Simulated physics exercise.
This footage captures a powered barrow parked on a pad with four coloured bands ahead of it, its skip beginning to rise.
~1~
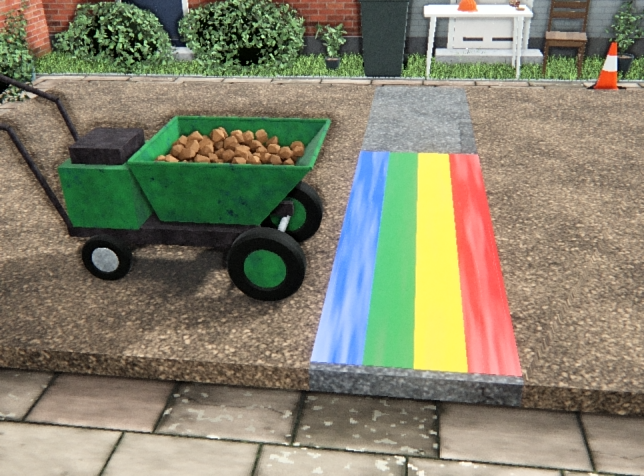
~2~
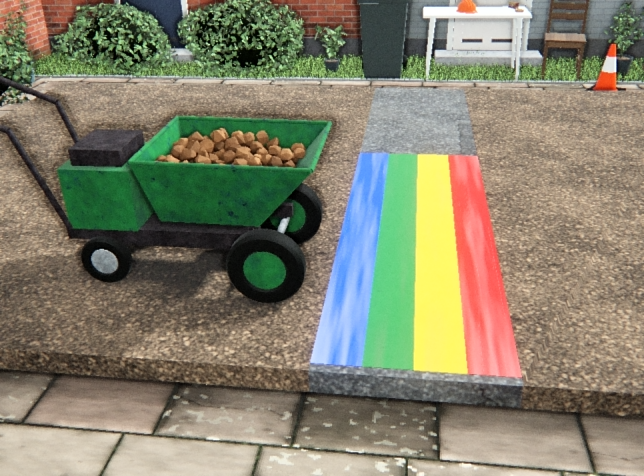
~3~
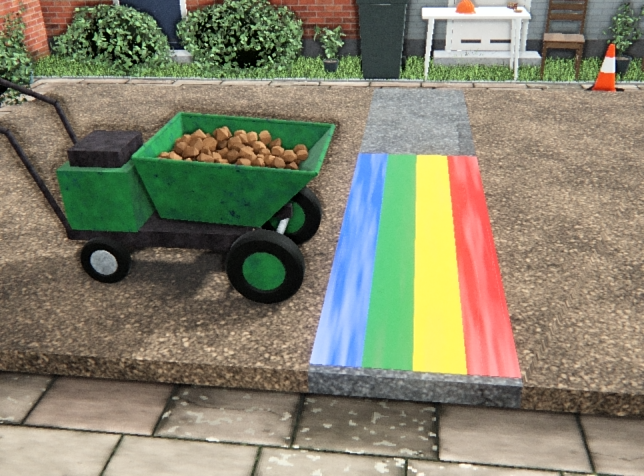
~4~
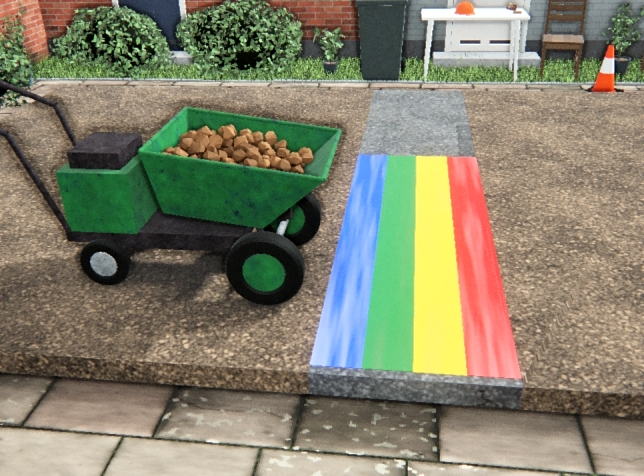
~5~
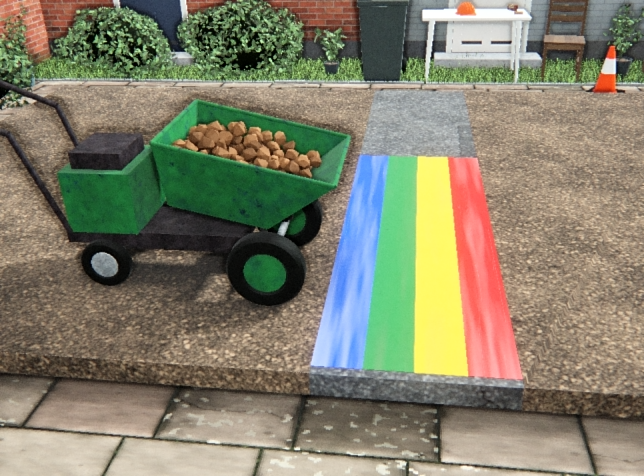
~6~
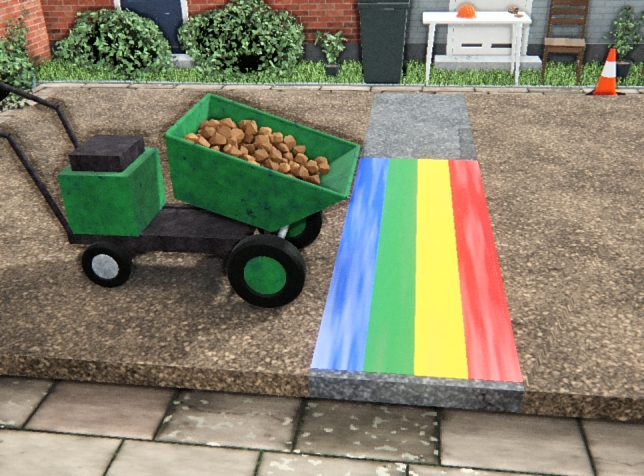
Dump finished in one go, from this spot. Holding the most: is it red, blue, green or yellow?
It's yellow.
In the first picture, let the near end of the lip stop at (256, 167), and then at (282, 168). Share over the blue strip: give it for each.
Try 1: 20 %. Try 2: 0 %.
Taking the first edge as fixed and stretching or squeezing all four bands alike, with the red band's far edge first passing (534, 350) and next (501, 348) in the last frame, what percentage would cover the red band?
In order, 10 % and 20 %.
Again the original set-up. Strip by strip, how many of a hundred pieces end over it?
Blue strip 0 %, green strip 20 %, yellow strip 30 %, red strip 15 %.
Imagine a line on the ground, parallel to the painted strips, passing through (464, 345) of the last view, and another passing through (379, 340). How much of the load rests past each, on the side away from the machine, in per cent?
About 20 and 70 per cent.
Shortly afterwards, skip tipped steeply; the whole lot in the skip.
Next, skip tipped right over; near two thirds in the skip; a little over the green strip; near a quarter over the yellow strip; only a few over the red strip.
Some moments later, skip tipped right over; near a quarter in the skip; near a quarter over the green strip; near a third over the yellow strip; near a quarter over the red strip; a little off the paint.
In the end, skip tipped right over; near a quarter in the skip; none at all over the blue strip; near a quarter over the green strip; near a third over the yellow strip; near a quarter over the red strip; a little off the paint.
